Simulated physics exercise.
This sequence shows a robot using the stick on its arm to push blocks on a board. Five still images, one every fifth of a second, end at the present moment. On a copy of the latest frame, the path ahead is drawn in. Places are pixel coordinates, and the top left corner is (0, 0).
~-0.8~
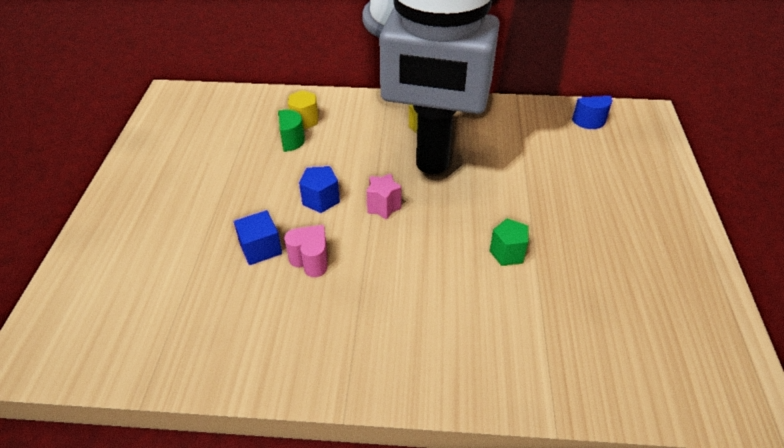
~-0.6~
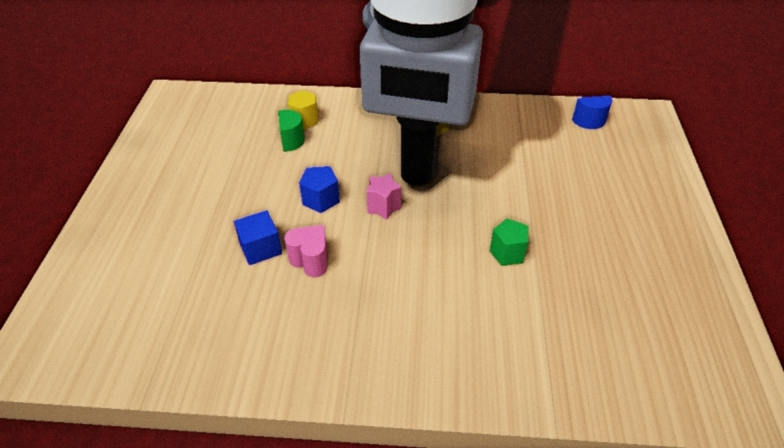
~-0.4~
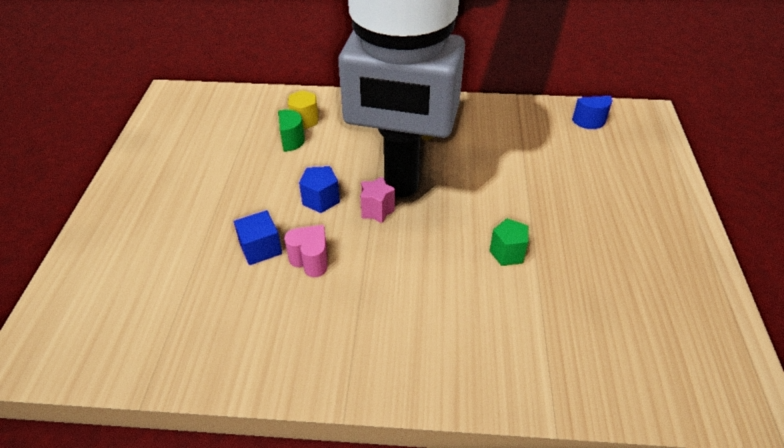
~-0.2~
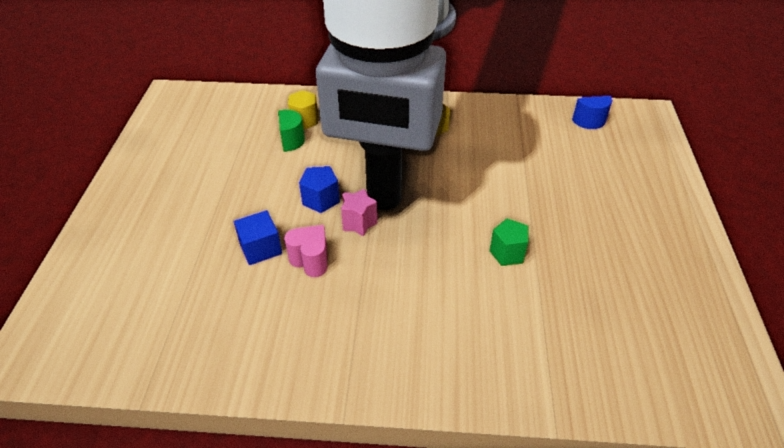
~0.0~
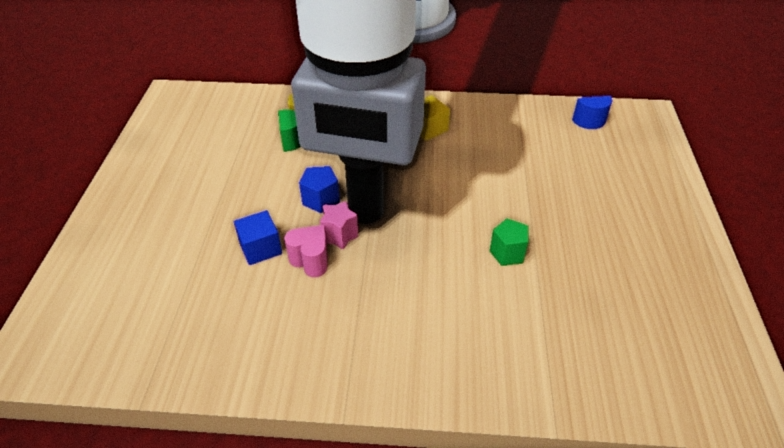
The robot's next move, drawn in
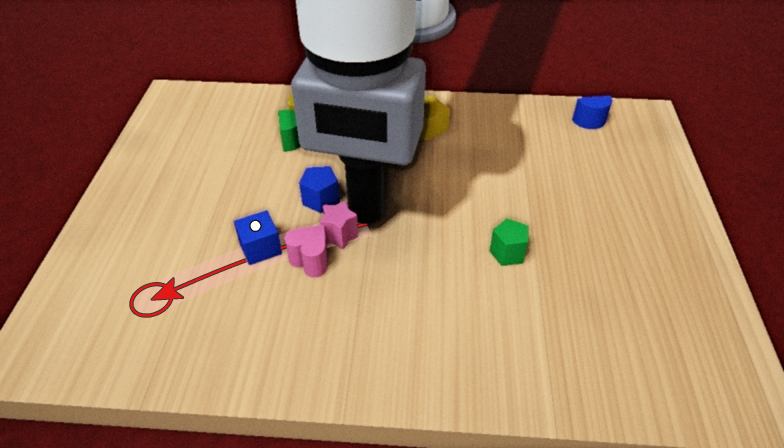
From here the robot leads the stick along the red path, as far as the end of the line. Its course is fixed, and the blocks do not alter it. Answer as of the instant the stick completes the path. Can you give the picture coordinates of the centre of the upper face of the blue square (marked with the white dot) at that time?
I expect it at (154, 239).
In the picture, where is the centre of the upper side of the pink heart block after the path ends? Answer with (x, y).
Its top middle: (277, 264).
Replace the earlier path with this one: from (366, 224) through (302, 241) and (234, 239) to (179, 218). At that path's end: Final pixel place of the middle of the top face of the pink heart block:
Around (275, 264).
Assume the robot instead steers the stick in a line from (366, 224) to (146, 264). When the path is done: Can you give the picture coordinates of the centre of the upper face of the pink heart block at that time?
So, by the moment the path ends, you'll find the top centre of the pink heart block at (277, 261).
Path on the board, from (366, 224) over (263, 254) to (152, 300); the dot is on the blue square.
What follows on the original path. One third of the way, stick (295, 231); blue square (230, 231), turned 35° clockwise; pink heart block (279, 262), turned 90° anticlockwise; pink star-shaped block (265, 236).
Two thirds of the way, stick (222, 256); blue square (179, 237), turned 85° clockwise; pink heart block (277, 264), turned 100° anticlockwise; pink star-shaped block (196, 269), turned 30° anticlockwise.
At the end, stick (146, 288); blue square (154, 239), turned 155° clockwise; pink heart block (277, 264), turned 100° anticlockwise; blue pentagon in place; pink star-shaped block (150, 303), turned 85° anticlockwise.
